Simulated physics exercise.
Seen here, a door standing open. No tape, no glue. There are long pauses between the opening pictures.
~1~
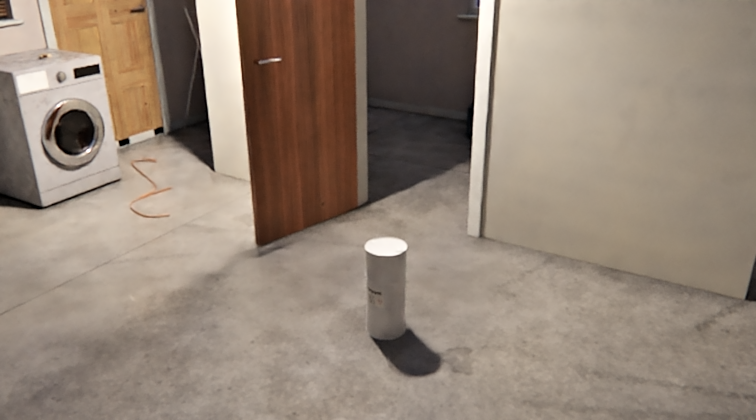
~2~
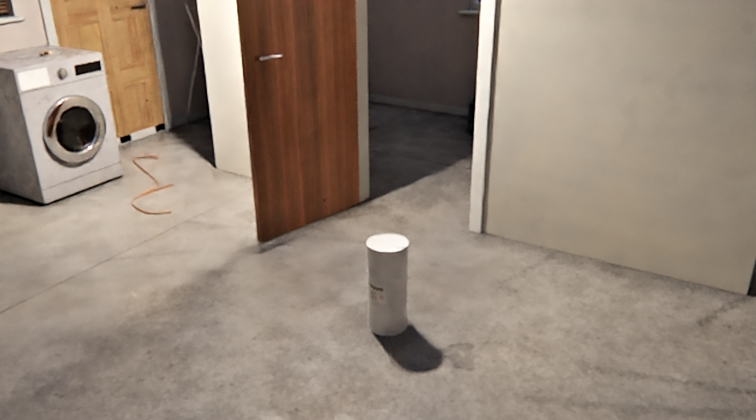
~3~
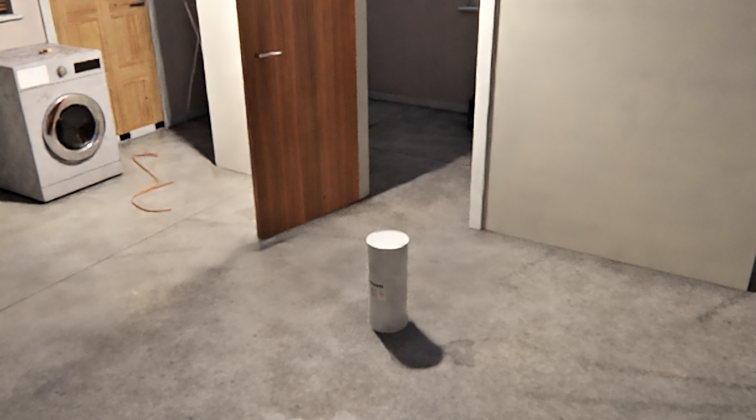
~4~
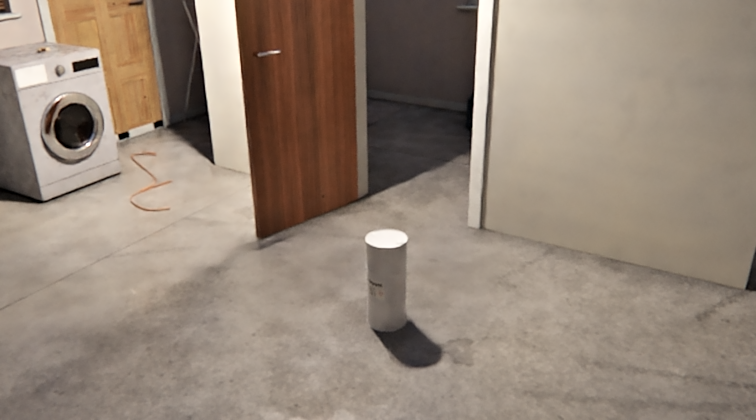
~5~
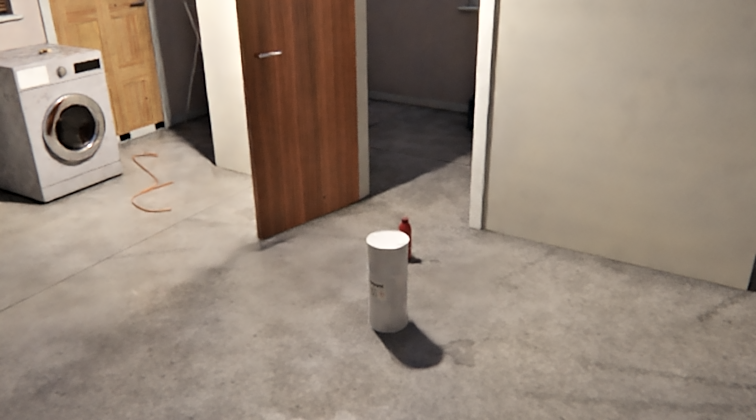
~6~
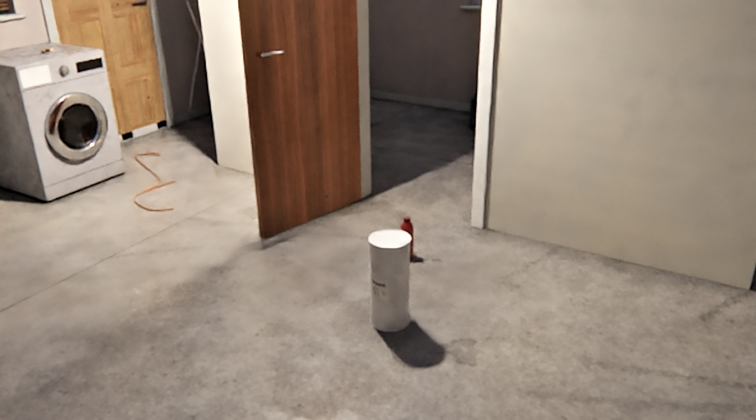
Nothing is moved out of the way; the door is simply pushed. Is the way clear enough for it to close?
Outcome: The door closes.
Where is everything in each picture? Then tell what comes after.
Door wide open and still; white canister (386, 288), in the first frame.
Door wide open and still; white canister (388, 285), in the second frame.
Door wide open and still; white canister (388, 281), in the third frame.
Door wide open and still; white canister (387, 280), in the fourth frame.
Door wide open and still; white canister (388, 281), in the fifth frame.
Door wide open and still; white canister (390, 280), in the sixth frame.
Then, 1.20 s after the last picture, door 72° open.
Then, 2.00 s after the last picture, door 36° open.
At rest, door 0° open; both in place. Seen from the same camera at the end, red bottle near (407, 238).
